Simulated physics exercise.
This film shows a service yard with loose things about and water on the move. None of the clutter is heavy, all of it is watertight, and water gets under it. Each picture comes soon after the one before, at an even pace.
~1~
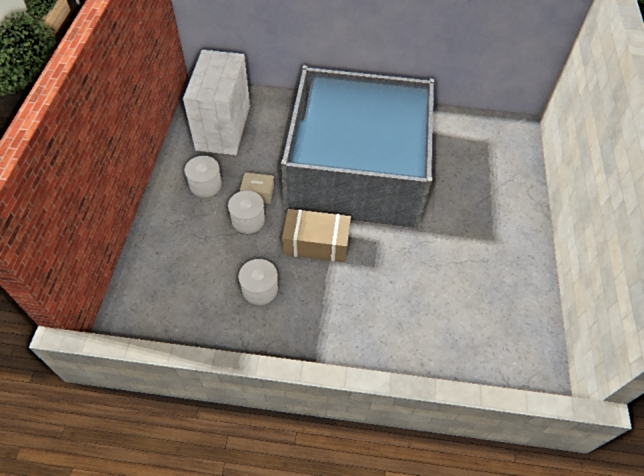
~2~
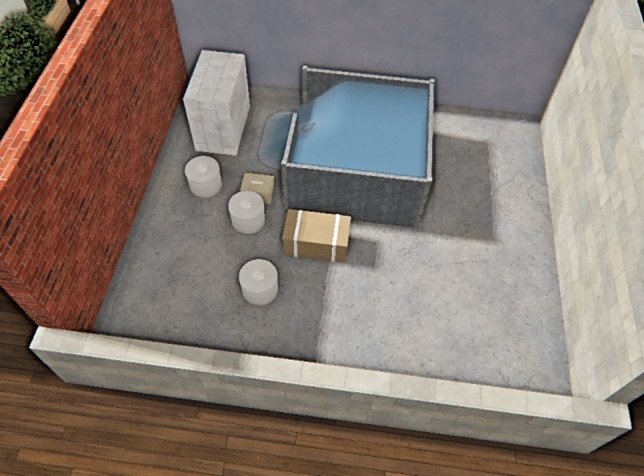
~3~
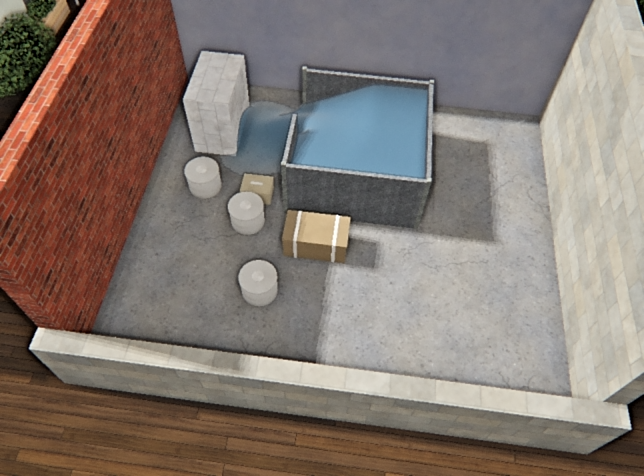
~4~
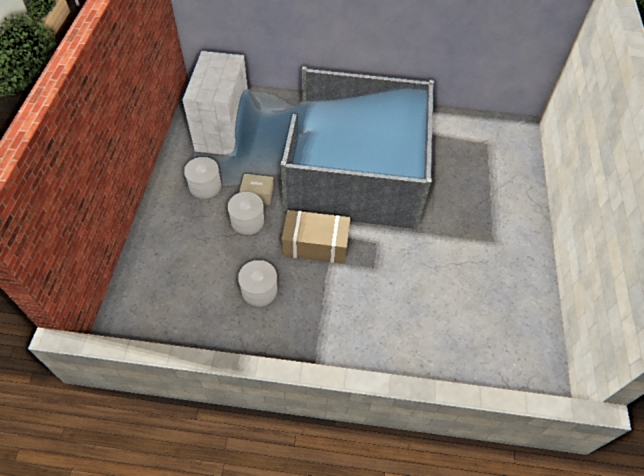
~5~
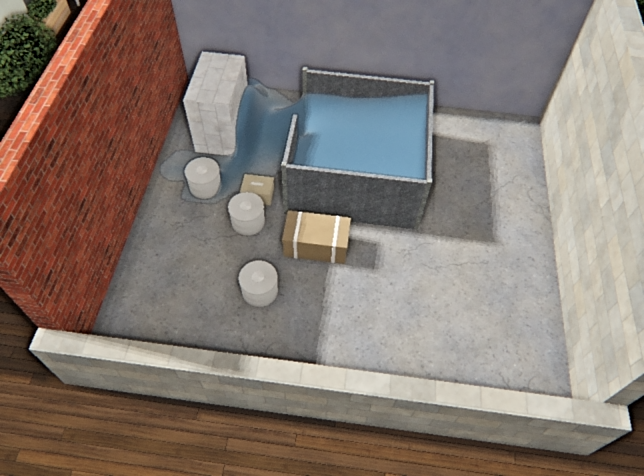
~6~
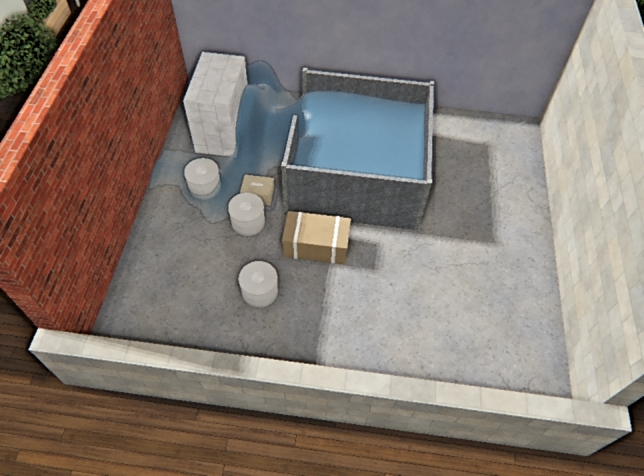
In a walled service yard, a raised tank of blue water stands behind two tan boxes and three pale round drums, near a tall block. Water pours over the tank's left side, strikes the block, then spreads across the floor around the nearest drums to the brick wall, while the loose things stay put.
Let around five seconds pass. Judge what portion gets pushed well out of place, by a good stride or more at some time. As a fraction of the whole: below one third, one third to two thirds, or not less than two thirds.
Two thirds plus.
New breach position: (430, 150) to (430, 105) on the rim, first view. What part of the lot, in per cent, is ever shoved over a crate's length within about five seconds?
That should be close to 0 percent.
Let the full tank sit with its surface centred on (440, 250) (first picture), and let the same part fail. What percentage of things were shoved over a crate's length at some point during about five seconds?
The share comes to close to 100 percent.
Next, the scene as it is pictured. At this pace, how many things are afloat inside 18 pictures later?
The figure is 3.
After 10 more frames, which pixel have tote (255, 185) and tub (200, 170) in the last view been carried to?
Roughly (272, 246) and (134, 241).
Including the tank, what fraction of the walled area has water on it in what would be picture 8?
I'd estimate around 30 percent.
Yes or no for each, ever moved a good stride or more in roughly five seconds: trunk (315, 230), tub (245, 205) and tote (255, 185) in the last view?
Taking them as listed, the first remained nearby, the next cleared the mark, and the last cleared the mark.
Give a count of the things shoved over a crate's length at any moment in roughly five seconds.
That works out to 4.
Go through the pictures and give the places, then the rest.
The first picture shows a tub at (202, 168) rests on the ground; a tote at (257, 183), on the bottom; 0 of 5 have shifted.
The second picture shows a tub at (202, 169), on the bottom; a tote at (257, 183), on the bottom; 0 of 5 have shifted.
The third picture shows a tub at (202, 169), on the bottom; a tote at (257, 184) rests on the ground; 0 of 5 have shifted.
The fourth picture shows a tub at (201, 170) rests on the ground; a tote at (257, 184) rests on the ground; 0 of 5 have shifted.
The fifth picture shows a tub at (202, 170), on the bottom; a tote at (257, 184) rests on the ground; 0 of 5 have shifted.
The sixth picture shows a tub at (201, 171) rests on the ground; a tote at (257, 185) rests on the ground; 0 of 5 have shifted.
A moment on, 0 of 5 are well off their spots; 0 afloat.
Next, 3 of 5 are well off their spots; 1 afloat.
Later, 4 of 5 are well off their spots; 3 afloat.
In the end, 4 of 5 are well off their spots, and 4 have been at some point; 2 afloat.
